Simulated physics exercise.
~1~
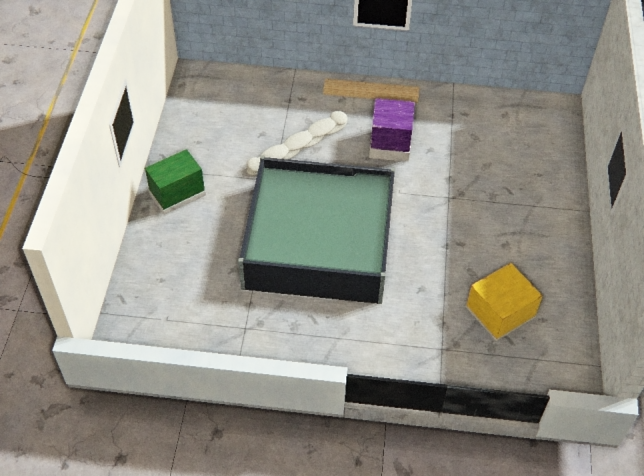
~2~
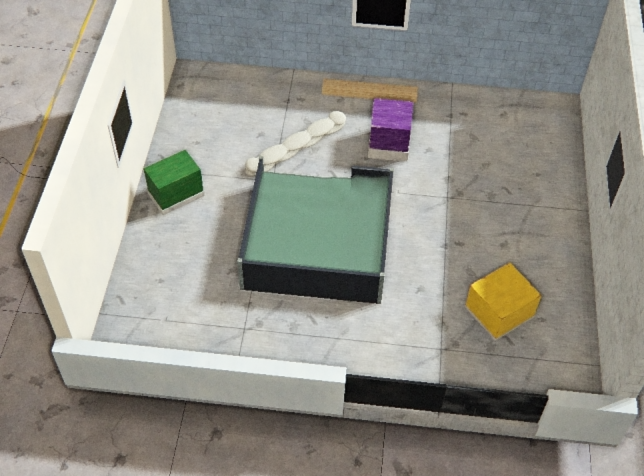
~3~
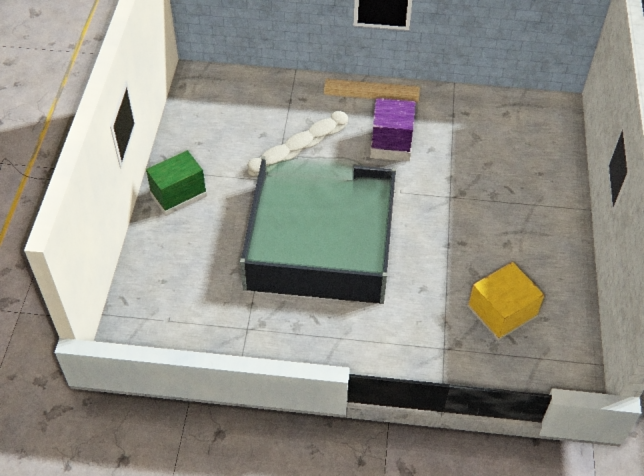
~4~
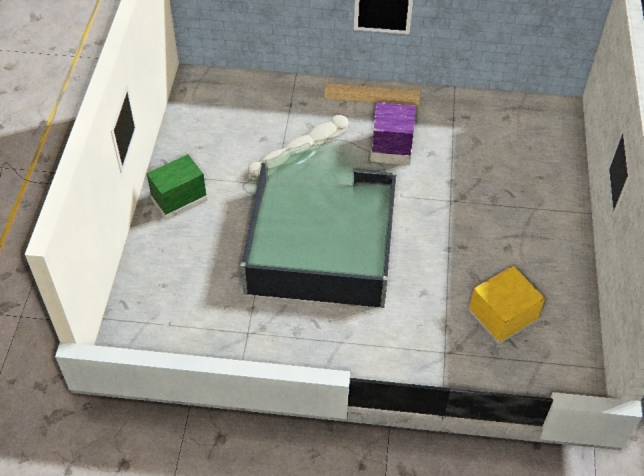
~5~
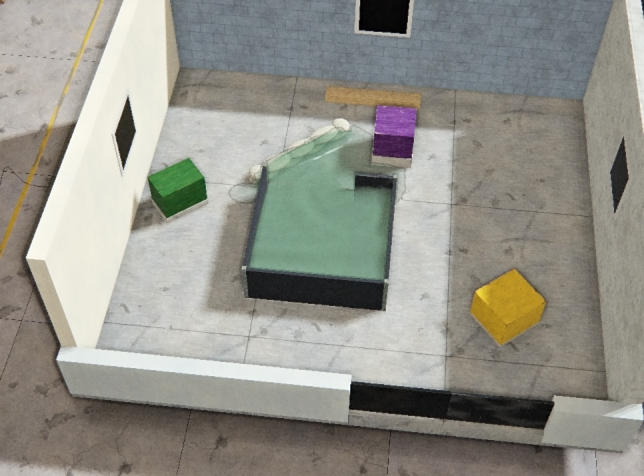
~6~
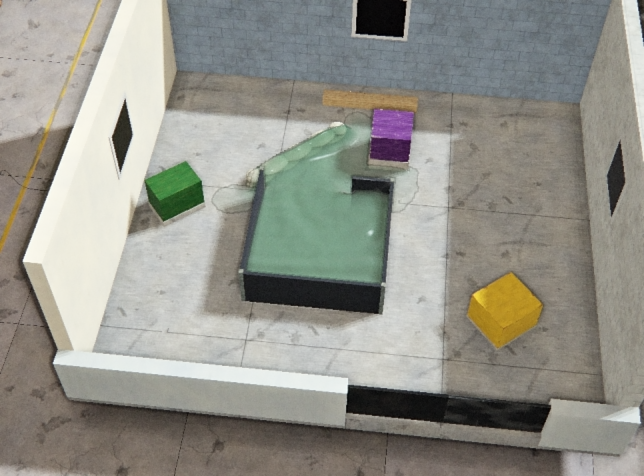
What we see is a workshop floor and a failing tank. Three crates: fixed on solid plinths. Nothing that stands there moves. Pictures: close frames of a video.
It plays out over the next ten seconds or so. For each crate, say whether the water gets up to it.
As I see it, yellow crate: Not safe; green crate: Not safe; purple crate: Not safe.
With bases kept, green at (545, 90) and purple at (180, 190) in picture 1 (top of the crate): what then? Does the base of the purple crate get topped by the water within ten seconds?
As for the purple one, it keeps clear.
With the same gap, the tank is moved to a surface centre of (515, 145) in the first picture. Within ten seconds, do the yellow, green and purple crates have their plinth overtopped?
Yellow crate gets overtopped; green crate gets overtopped; purple crate is untouched.
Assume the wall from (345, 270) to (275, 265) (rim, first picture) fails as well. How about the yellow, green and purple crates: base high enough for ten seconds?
Going through them, the yellow crate gets reached, the green crate gets reached and the purple crate is never reached.
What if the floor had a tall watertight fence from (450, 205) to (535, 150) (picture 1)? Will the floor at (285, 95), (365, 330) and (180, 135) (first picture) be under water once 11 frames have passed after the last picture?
One after the other: Flooded, dry, awash.
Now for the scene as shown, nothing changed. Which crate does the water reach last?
I'd name the yellow-painted one.
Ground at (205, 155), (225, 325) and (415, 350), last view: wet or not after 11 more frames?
Taking the three spots one by one, I'd call them drenched, clear and clear.
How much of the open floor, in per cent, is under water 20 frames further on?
That's roughly 55 per cent.
A moment on, water covers 20 % of the floor; the yellow crate not reached, the green crate water round its plinth, the purple crate water round its plinth.
Next, water covers 40 % of the floor; the yellow crate not reached, the green crate water round its plinth, the purple crate water round its plinth.
Then, water covers 55 % of the floor; the yellow crate water round its plinth, the green crate water round its plinth, the purple crate water round its plinth.
Later, water covers 75 % of the floor; the yellow crate water round its plinth, the green crate water round its plinth, the purple crate water round its plinth.
In the end, water covers 95 % of the floor; the yellow crate was topped, the green crate was topped, the purple crate was topped.
